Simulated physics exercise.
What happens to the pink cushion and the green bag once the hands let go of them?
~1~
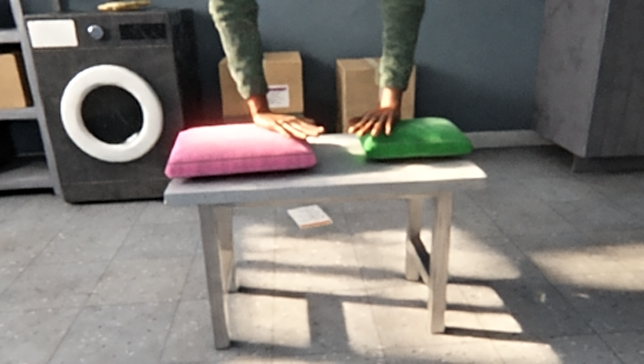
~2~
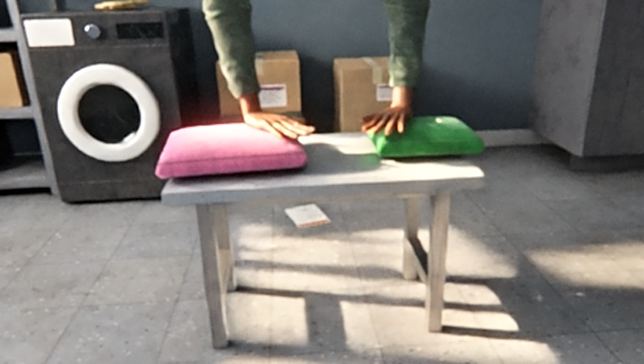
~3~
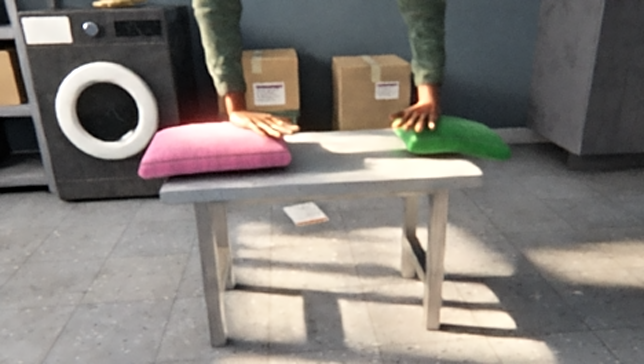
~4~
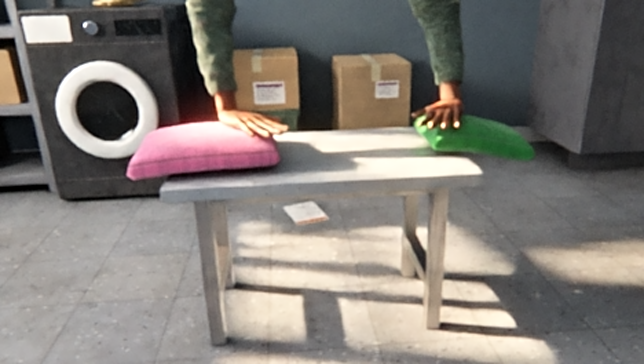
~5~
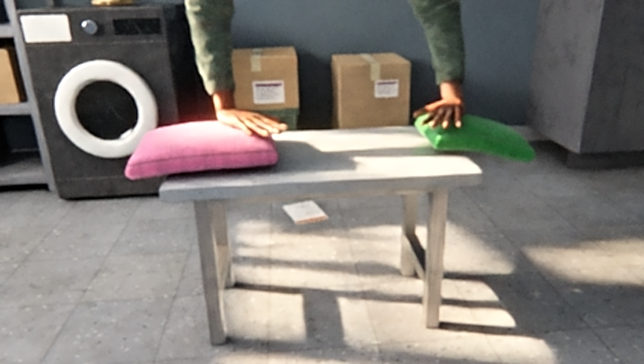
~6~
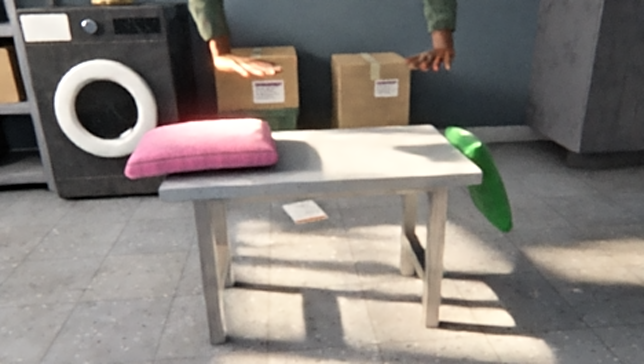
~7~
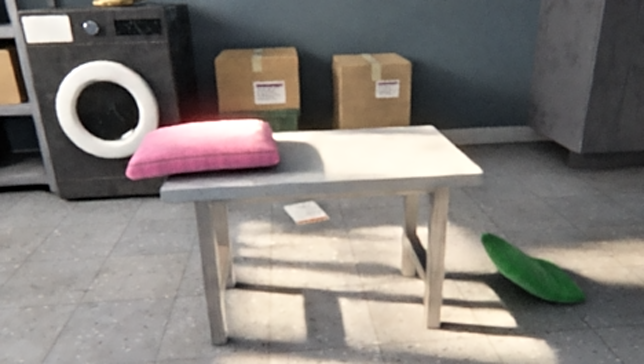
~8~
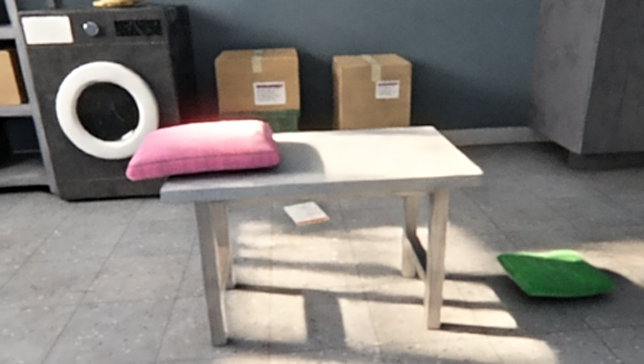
The pink cushion stays in place at the left end of the bench. The green bag slumps off the right end and lands on the floor.
